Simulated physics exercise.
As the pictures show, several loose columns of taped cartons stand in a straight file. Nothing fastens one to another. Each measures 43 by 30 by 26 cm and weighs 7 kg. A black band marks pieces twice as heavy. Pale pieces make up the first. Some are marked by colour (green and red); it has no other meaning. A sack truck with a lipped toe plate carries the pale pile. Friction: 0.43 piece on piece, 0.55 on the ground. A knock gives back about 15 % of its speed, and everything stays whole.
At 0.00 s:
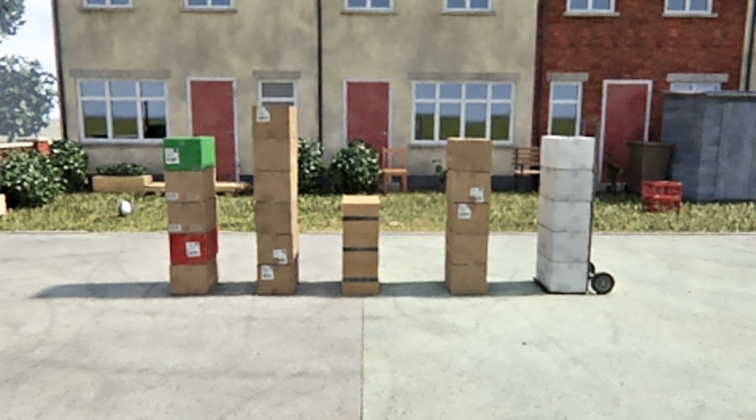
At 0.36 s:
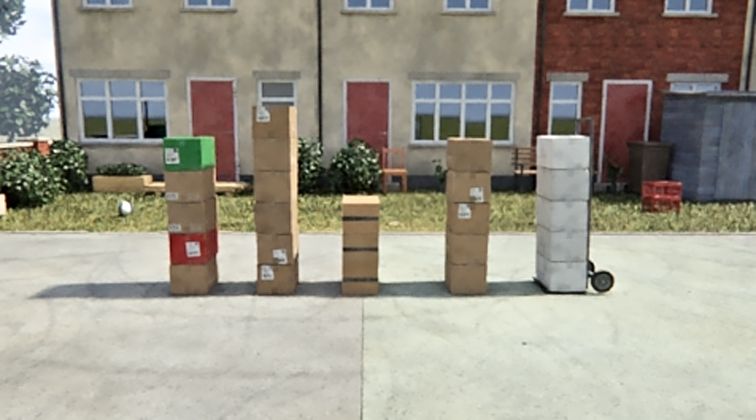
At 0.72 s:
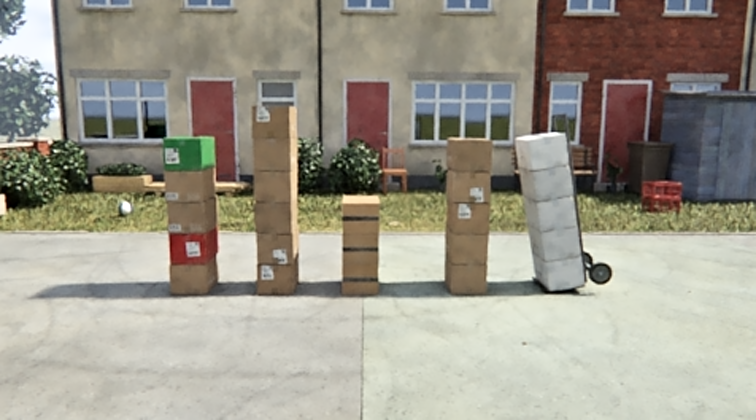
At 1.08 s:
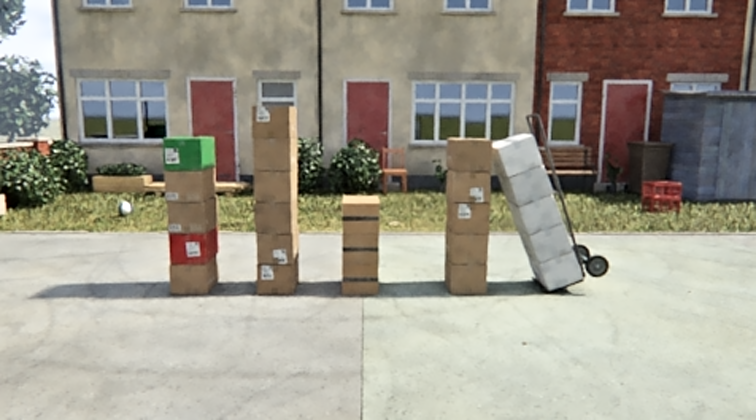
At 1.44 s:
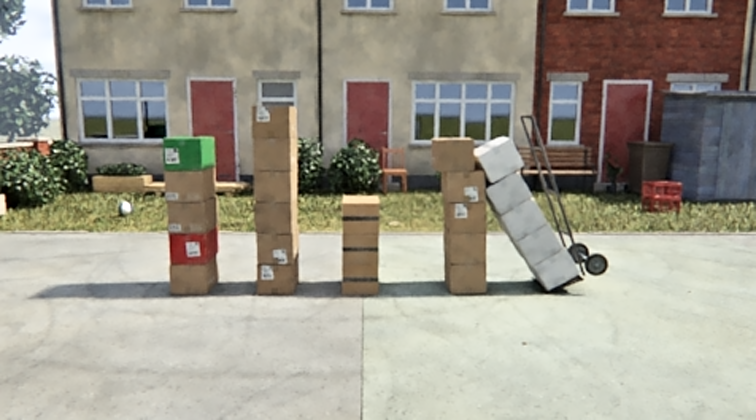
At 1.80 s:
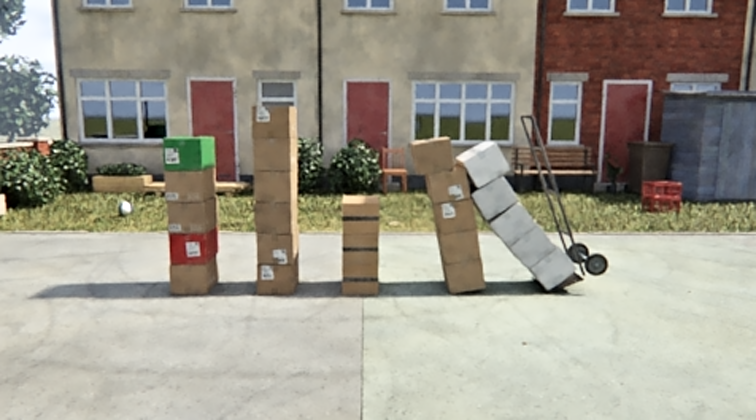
The footage shows a row of five carton stacks on a paved area as the white stack at the right tilts left with its hand truck, meets the neighbouring brown stack, and pushes it into a leftward lean.
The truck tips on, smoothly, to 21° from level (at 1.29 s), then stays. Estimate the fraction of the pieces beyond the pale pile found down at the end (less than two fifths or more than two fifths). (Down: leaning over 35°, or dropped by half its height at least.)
Over two fifths of them.
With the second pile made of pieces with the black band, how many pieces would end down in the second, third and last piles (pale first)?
In that case second 0, third 0, last 0.
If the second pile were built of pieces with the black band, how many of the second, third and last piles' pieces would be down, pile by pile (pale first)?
In that case second 0, third 0, last 0.
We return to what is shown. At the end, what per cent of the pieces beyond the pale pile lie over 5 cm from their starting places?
100 per cent.
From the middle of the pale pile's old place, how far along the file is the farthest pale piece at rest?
Some 120 cm.
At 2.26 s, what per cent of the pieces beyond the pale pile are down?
At that moment 25 per cent.
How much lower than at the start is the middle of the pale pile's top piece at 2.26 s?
Roughly 40 cm.
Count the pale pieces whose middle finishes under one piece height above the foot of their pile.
The count is 2.
After 2.26 s, 5 of the pale pile down; 5 of the 19 other cartons down.
After 3.52 s, 5 of the pale pile down; 8 of the 19 other cartons down; green carton shifted 11 cm.
After 4.42 s, 5 of the pale pile down; 18 of the 19 other cartons down; green carton on its side; red carton leaning 70°, 20 cm lower.
At rest (5.6 s), 5 of the pale pile down; 19 of the 19 other cartons down; green carton upside down; red carton on its side. That is 100 per cent. As the last picture would show them, middles, red carton near (130, 271).
